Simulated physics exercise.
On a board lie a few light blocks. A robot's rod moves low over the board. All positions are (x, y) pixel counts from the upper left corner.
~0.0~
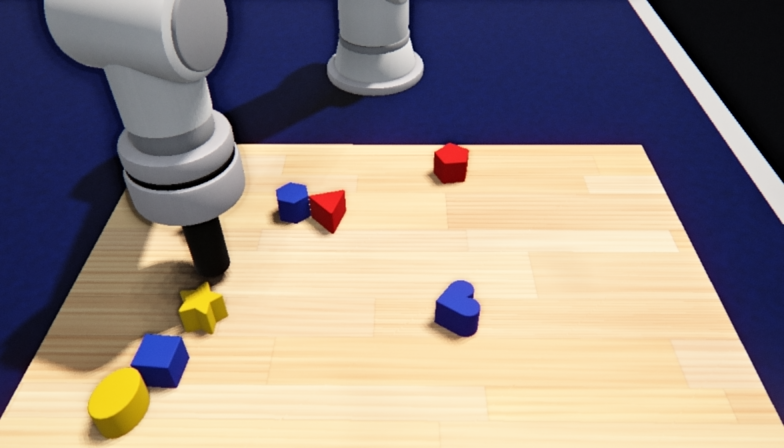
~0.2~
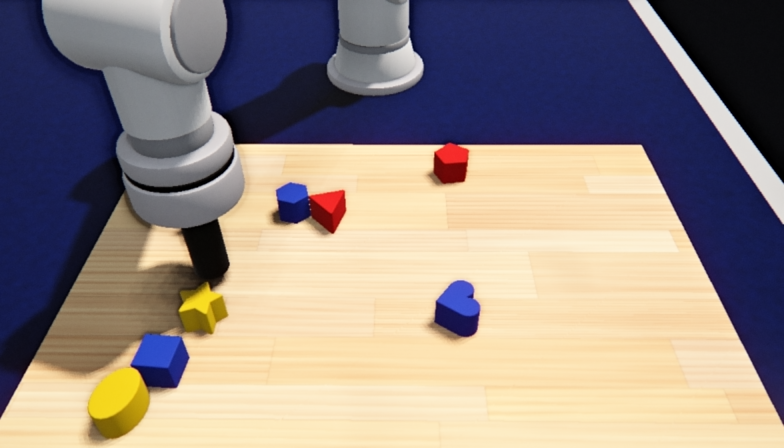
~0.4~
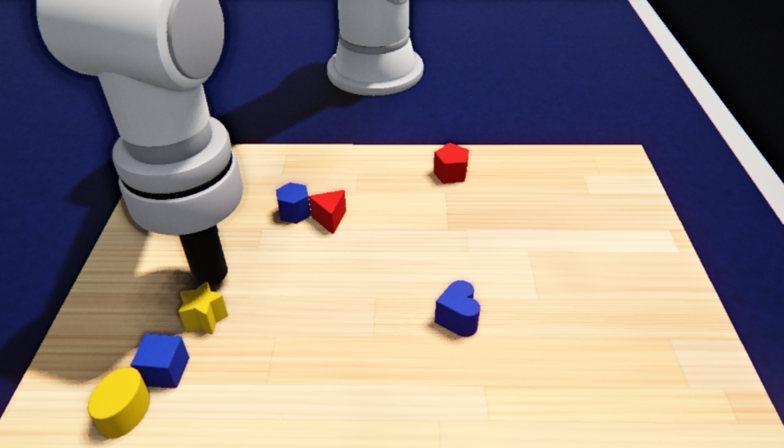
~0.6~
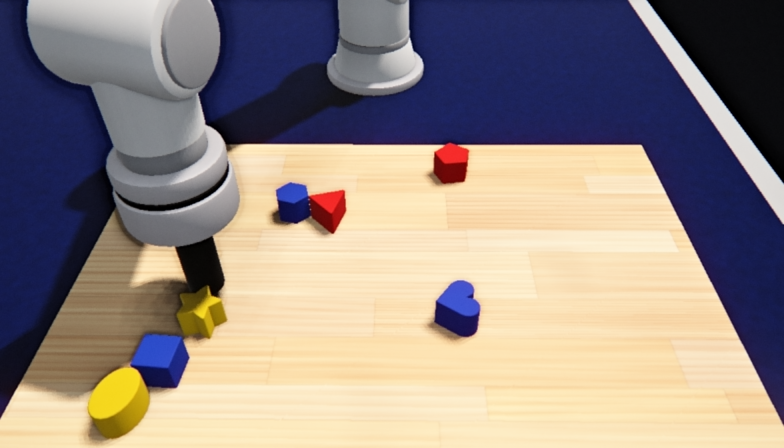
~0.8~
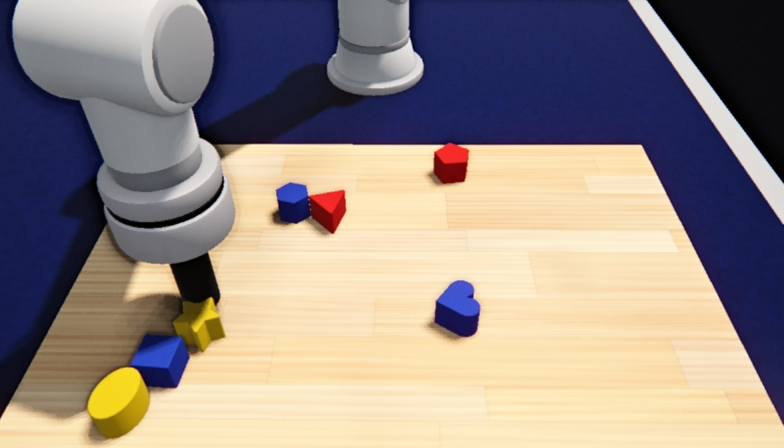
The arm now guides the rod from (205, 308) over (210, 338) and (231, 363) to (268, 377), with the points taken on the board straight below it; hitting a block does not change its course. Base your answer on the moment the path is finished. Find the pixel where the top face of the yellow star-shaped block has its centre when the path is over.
I'd place it at (214, 378), taking the centre of its top.
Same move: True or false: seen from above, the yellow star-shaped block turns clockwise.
The claim holds.
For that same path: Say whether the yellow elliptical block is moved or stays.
Here the yellow elliptical block stays on its spot.
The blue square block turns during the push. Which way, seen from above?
Watching from overhead, you'd notice the blue square block rotating clockwise.
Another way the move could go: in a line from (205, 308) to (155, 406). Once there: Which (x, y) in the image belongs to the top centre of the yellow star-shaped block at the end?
In the picture, it is at (199, 359).
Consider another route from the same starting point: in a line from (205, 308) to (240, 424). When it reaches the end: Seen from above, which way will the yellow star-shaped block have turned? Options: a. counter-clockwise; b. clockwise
b.
On the path given first. One third of the way, rod (207, 330); blue square block (153, 362), turned 45° clockwise; yellow star-shaped block (201, 347).
Two thirds of the way, rod (230, 355); blue square block (153, 363), turned 50° clockwise; yellow star-shaped block (211, 374), turned 20° clockwise.
At the end, rod (265, 368); yellow elliptical block unmoved; blue square block (153, 363), turned 50° clockwise; yellow star-shaped block (214, 378), turned 45° clockwise.
